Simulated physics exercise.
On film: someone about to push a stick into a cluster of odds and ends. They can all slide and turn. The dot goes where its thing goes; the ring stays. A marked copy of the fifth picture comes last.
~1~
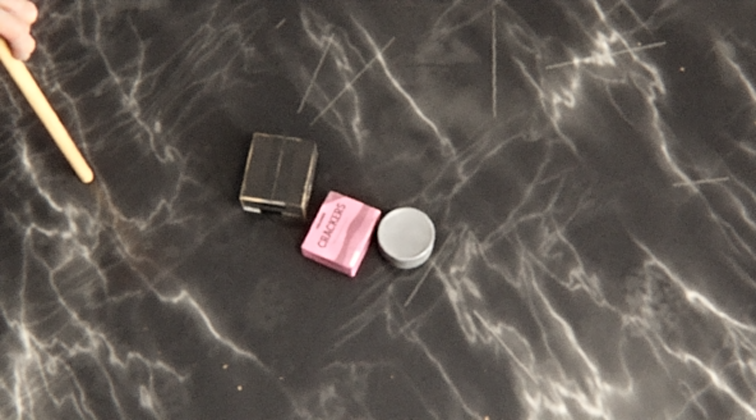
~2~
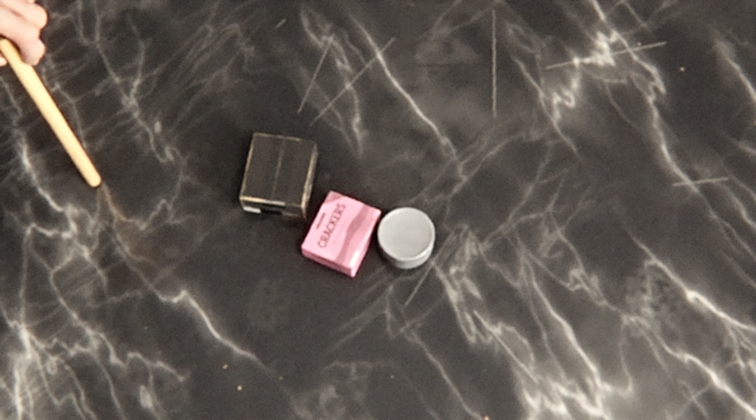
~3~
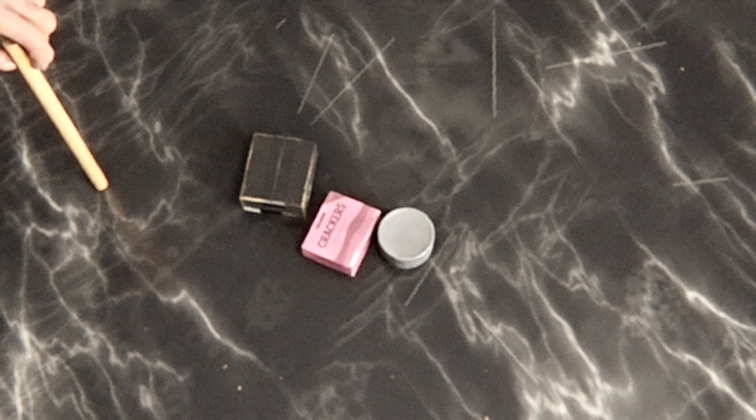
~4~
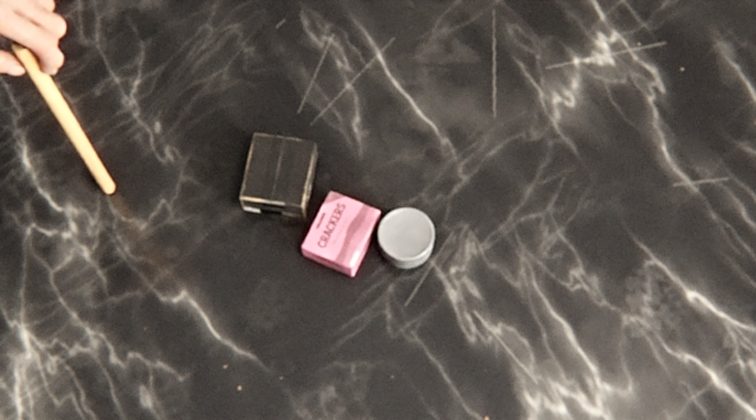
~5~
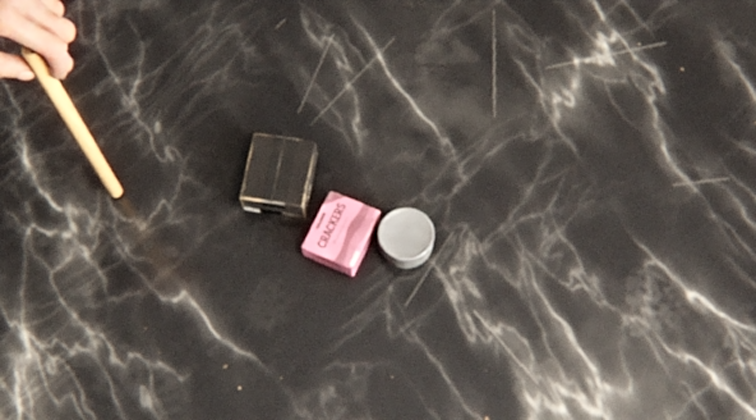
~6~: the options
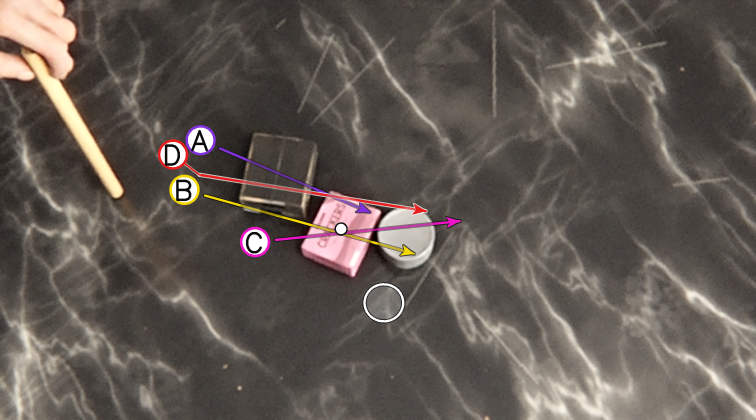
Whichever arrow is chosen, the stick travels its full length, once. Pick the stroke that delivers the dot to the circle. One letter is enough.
The stick should follow A.
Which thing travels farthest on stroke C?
It is the pink box.
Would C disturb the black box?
No.
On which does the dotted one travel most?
C.
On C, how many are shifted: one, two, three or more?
In all, two.
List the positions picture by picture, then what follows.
The first picture shows black box (280, 176); grey jar (406, 238); pink box (342, 233).
The second picture shows pink box (342, 233); black box (280, 176).
The third picture shows grey jar (406, 238); pink box (342, 233).
The fourth picture shows black box (280, 176); grey jar (406, 238).
The fifth picture shows pink box (342, 233); black box (280, 176); grey jar (406, 238).
On the marked copy, A from (220, 148) to (370, 212); B from (205, 195) to (414, 254); C from (276, 240) to (460, 221); D from (199, 175) to (426, 211); the ring at (384, 303); the white dot at (341, 229).
Following A. Soon after the start, foot of the stick (274, 172); pink box (344, 236); black box (301, 190).
Later, foot of the stick (328, 195); pink box (375, 277); black box (348, 220).
In the end, foot of the stick (370, 213); pink box (386, 305); black box (379, 243); the dot on the pink box is in the ring.
As for the rest, B leaves the dotted thing at (449, 250); C leaves the dotted thing at (496, 227); D leaves the dotted thing at (367, 243).
